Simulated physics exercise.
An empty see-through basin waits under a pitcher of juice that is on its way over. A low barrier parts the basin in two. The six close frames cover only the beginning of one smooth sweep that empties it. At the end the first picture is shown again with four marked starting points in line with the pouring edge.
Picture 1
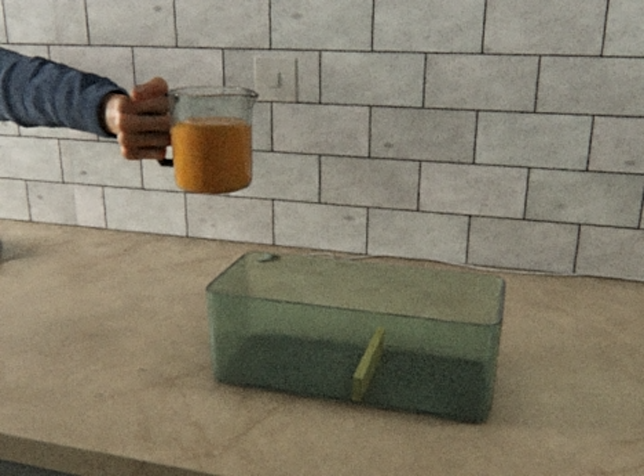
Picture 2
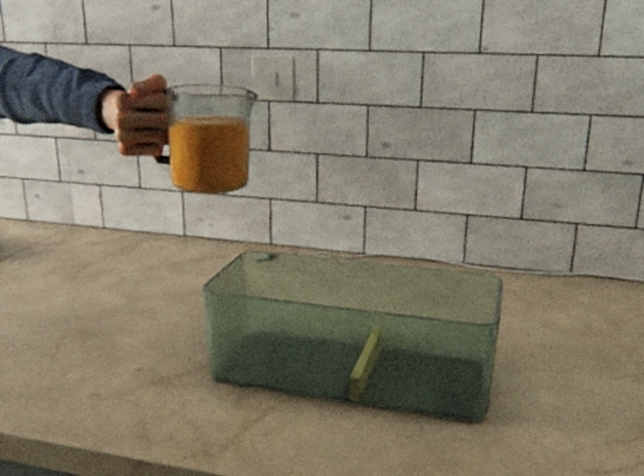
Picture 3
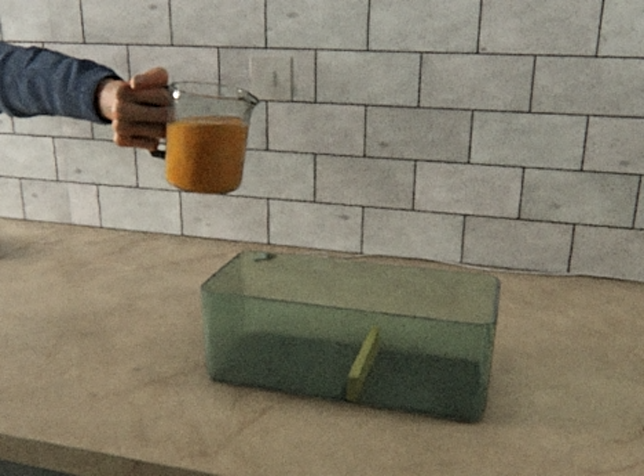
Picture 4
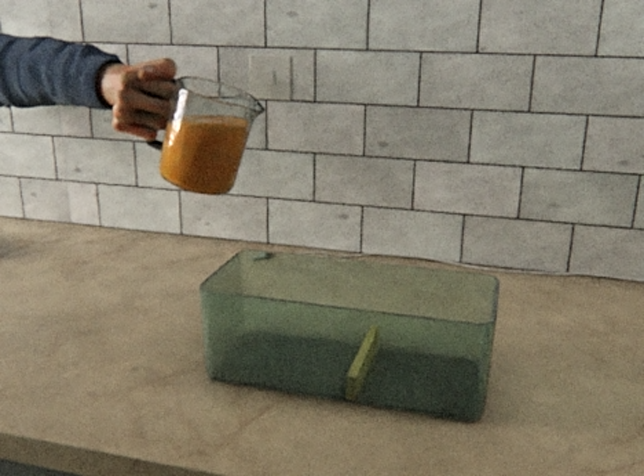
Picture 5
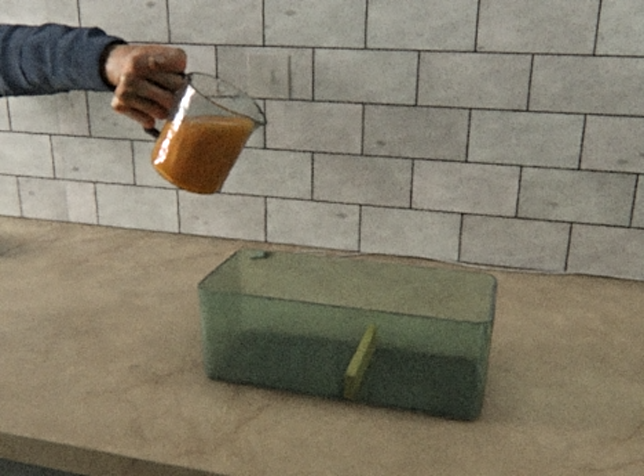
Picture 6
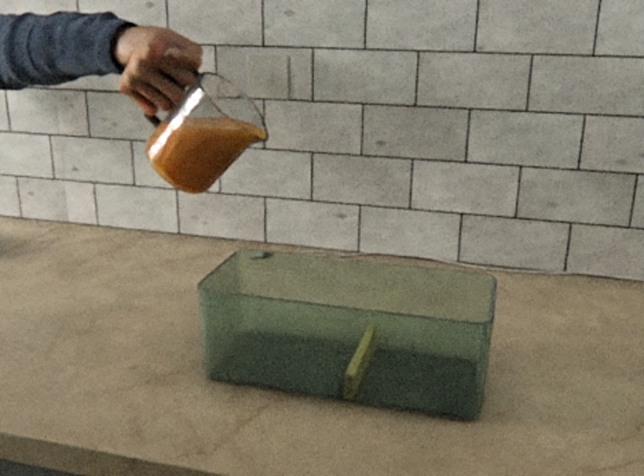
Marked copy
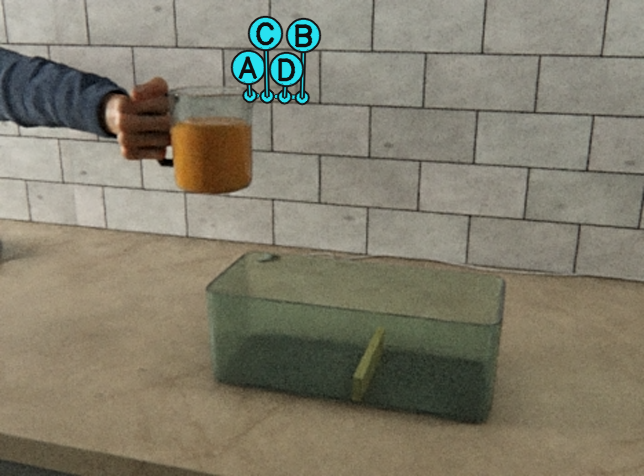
At first, a hand at the left holds a glass pitcher of orange juice nearly upright above an empty, see-through green basin with a low barrier across its middle. The hand then tips the pitcher steadily to the right, and the juice slants up toward the lip, with none leaving it.
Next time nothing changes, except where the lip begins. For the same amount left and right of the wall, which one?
Go for B.
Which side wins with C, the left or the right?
More ends on the left.
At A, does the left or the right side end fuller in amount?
The left side.
On the marked copy, A at (249, 95); B at (302, 97); C at (267, 96); D at (284, 96).
Choosing A, about 84 % ends left of the wall and 12 % right of it; 3 % is lost outside.
Choosing B, about 54 % ends left of the wall and 44 % right of it.
Choosing C, about 85 % ends left of the wall and 10 % right of it; 5 % is lost outside.
Choosing D, about 90 % ends left of the wall and 6 % right of it; 4 % is lost outside.
